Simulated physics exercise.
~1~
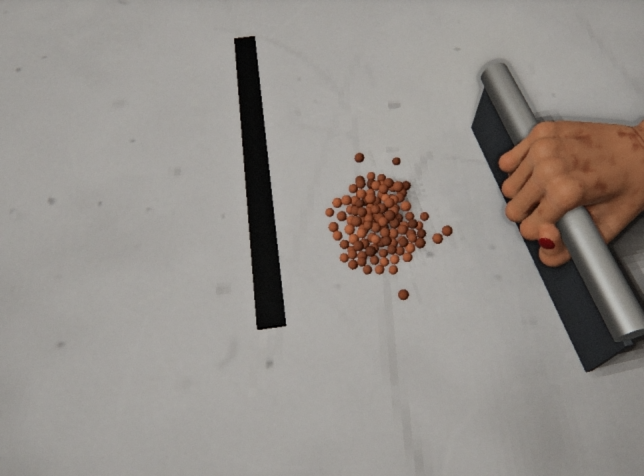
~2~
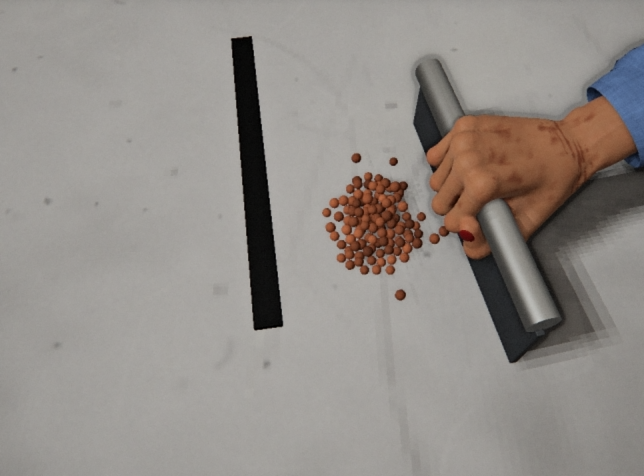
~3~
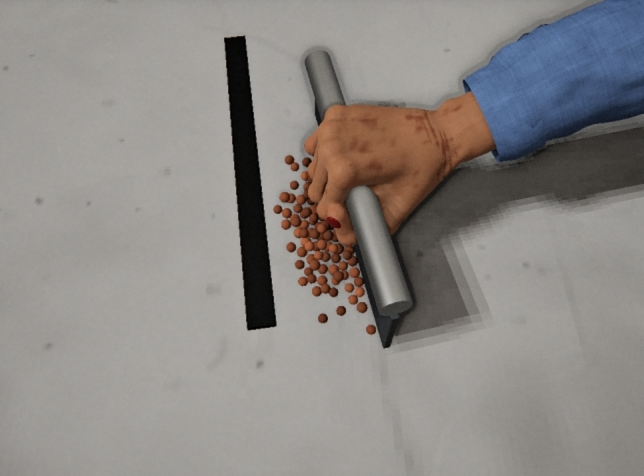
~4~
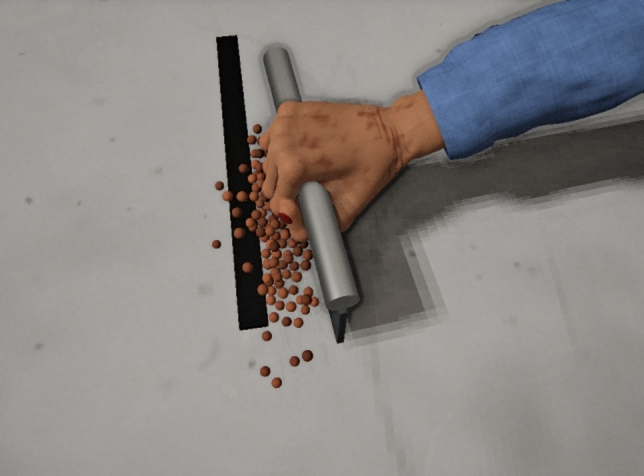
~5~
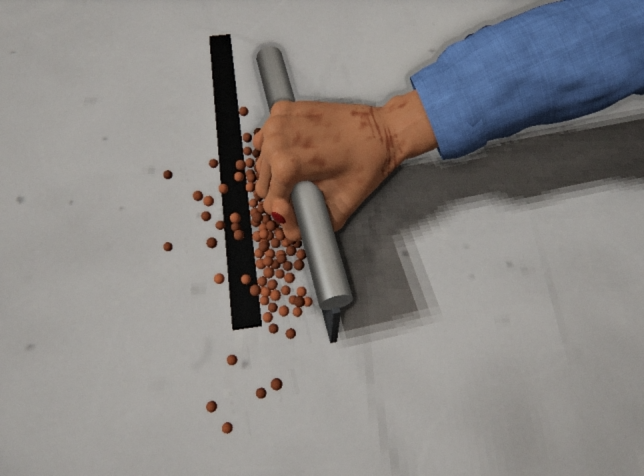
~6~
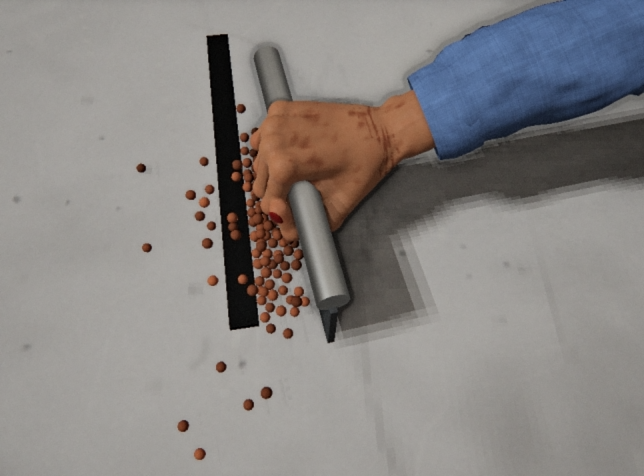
On a pale grey surface, a hand sweeping reddish-brown pellets leftward with a scraper, stopping beside a black strip as some scatter beyond.
